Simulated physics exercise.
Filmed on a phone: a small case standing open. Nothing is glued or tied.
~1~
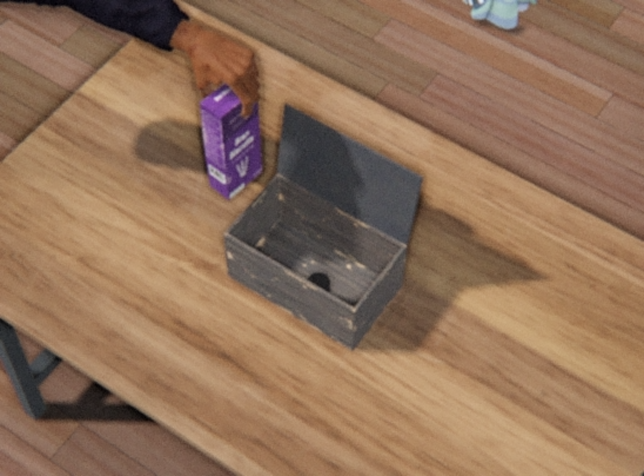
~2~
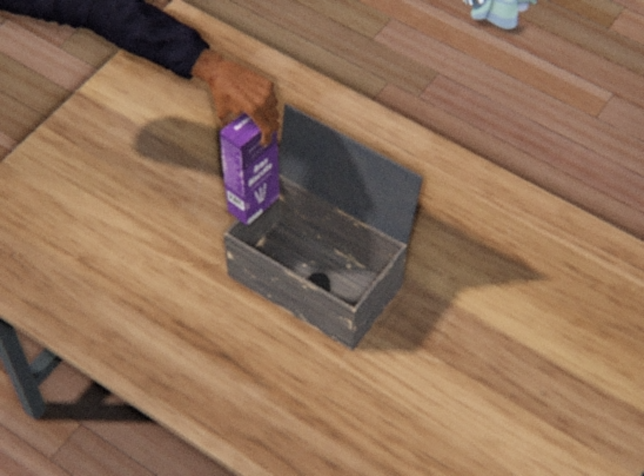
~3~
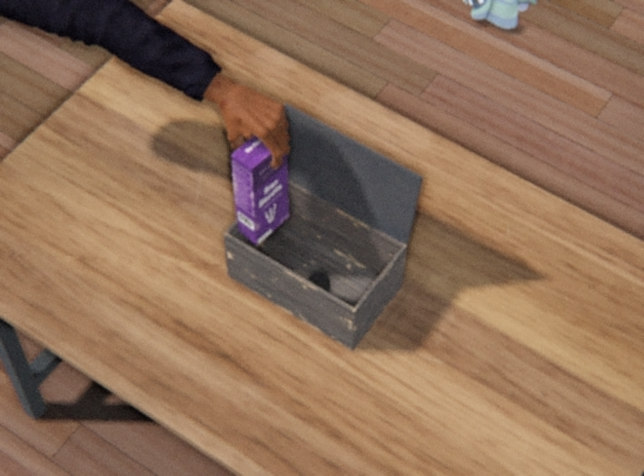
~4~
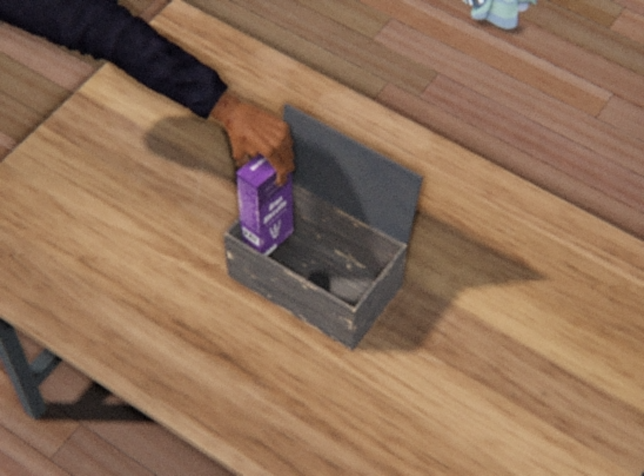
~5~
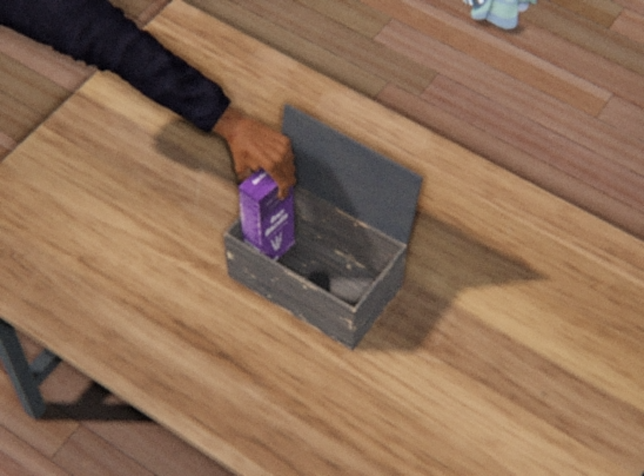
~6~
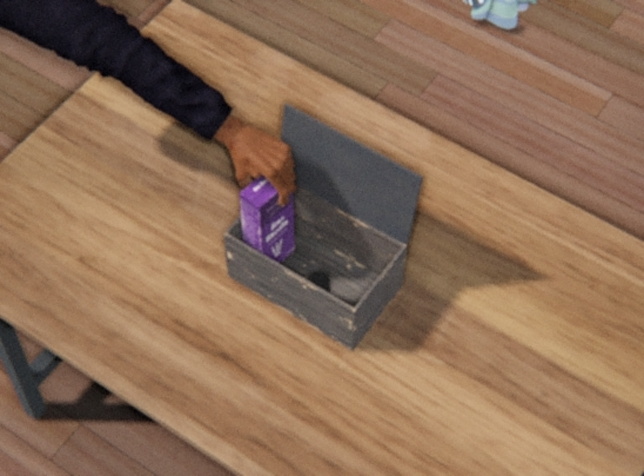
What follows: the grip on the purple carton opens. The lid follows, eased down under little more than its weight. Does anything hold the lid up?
The lid is held up.
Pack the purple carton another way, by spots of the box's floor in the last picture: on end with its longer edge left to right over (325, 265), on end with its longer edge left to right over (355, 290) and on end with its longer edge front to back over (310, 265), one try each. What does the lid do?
First, it will not close; second, it is held up; third, it will not close.
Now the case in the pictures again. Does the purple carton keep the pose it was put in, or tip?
It keeps its pose.
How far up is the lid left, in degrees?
Some 70° above the rim.
Then, 1.30 s later than the last frame, lid 80° above the rim.
Then, 2.70 s later than the last frame, lid 67° above the rim.
When it is over, lid 68° above the rim; both as before. End places, in pixels of the last picture, purple carton near (270, 221).
